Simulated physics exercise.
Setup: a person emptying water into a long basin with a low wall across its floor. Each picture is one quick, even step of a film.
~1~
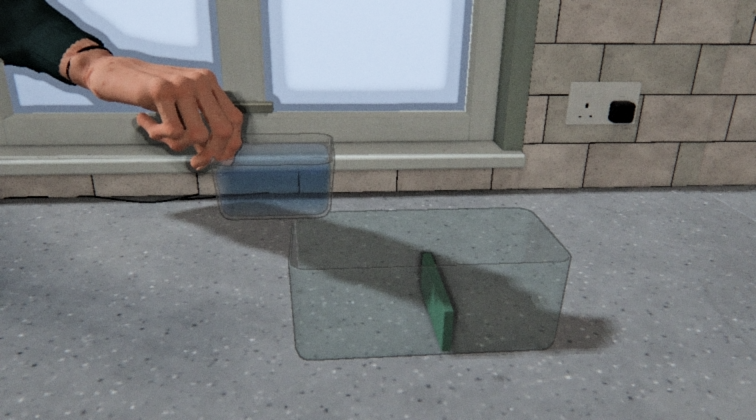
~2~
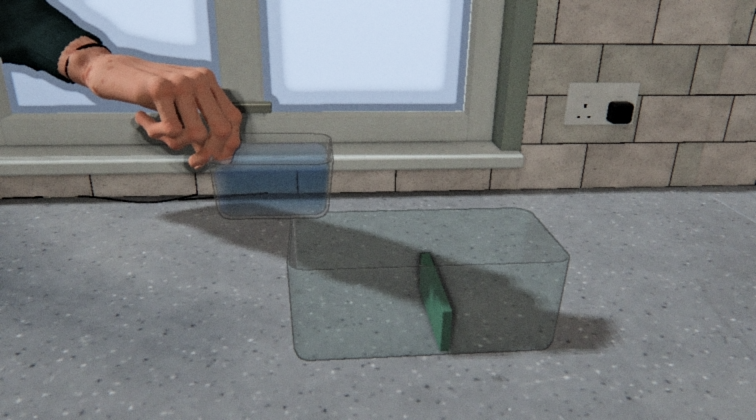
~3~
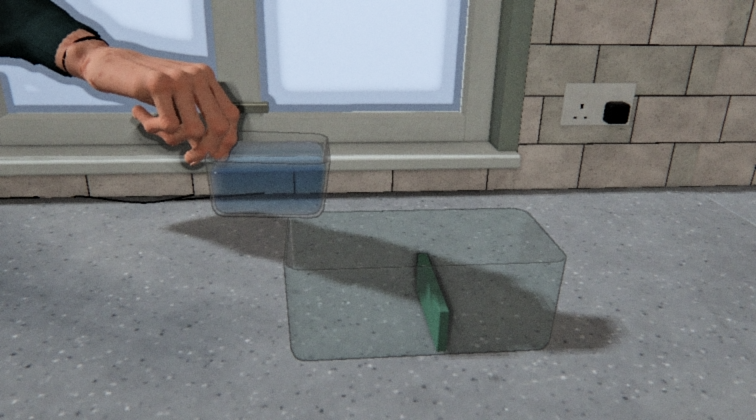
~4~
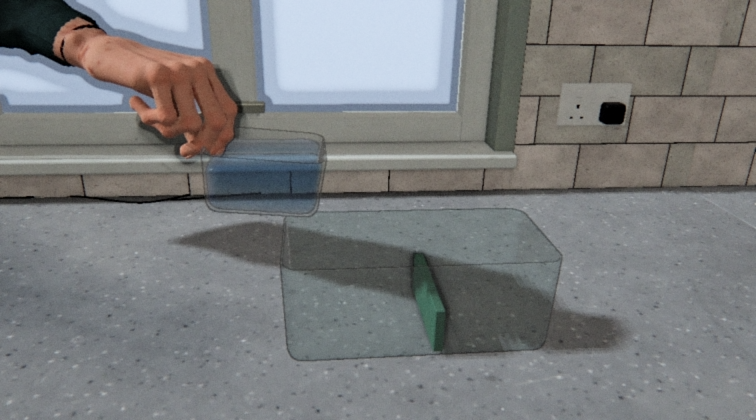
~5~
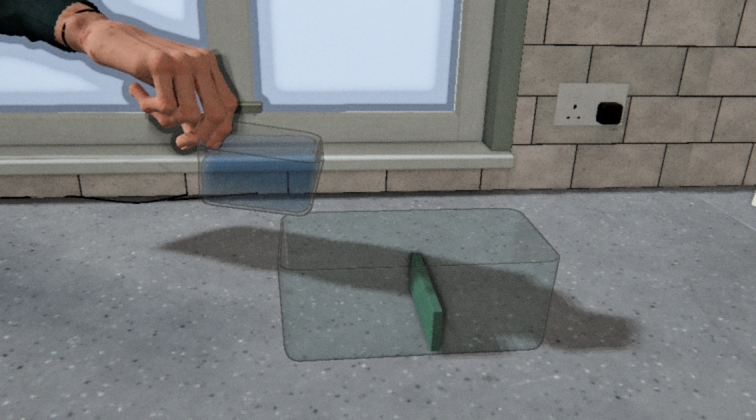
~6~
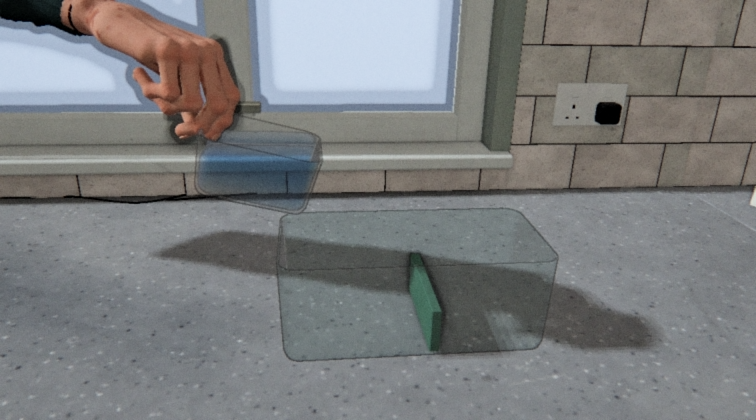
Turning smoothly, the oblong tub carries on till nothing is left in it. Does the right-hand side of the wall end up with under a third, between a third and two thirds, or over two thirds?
Stops short of a third.
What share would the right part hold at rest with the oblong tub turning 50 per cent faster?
Result: Roughly 10 %.
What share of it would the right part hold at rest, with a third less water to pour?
Roughly 0 in a hundred.
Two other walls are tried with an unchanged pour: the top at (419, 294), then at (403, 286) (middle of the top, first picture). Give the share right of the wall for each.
About 40 per cent, then about 65 per cent.
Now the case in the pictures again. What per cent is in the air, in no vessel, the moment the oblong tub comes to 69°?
It's about 35 per cent.
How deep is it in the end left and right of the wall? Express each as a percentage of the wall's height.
It settles around 50 on the left side and around 0 on the right side.
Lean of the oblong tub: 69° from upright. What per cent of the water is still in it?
35 in a hundred.
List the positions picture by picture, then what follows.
It leans 0°; its right rim is at (333, 149); the water meets the walls at (221, 157) and (331, 155); the long basin's rim runs from (291, 240) to (550, 233); the wall's top is at (437, 281), in the first frame.
It leans 1°; its right rim is at (331, 150); the water meets the walls at (219, 157) and (329, 155), in the second frame.
It leans 2°; its right rim is at (328, 150); the water meets the walls at (216, 155) and (326, 154), in the third frame.
It leans 5°; its right rim is at (325, 150); the water meets the walls at (212, 152) and (322, 151), in the fourth frame.
It leans 9°; its right rim is at (322, 150); the water meets the walls at (208, 148) and (319, 148), in the fifth frame.
It leans 14°; its right rim is at (320, 150); the water meets the walls at (206, 143) and (320, 144), in the sixth frame.
A moment on, the oblong tub is tipped part way and 36 per cent is still to pour, 28 is left of the wall and 0 right of it.
Next, the oblong tub is tipped right over and 3 per cent is still to pour, 87 is left of the wall and 1 right of it.
Then the oblong tub is tipped right over and 0 per cent is still to pour, 97 is left of the wall and 2 right of it.
Later the oblong tub is tipped right over and 0 per cent is still to pour, 97 is left of the wall and 2 right of it.
Finally, 97 per cent lies left of the wall, 2 right of it and 1 outside.
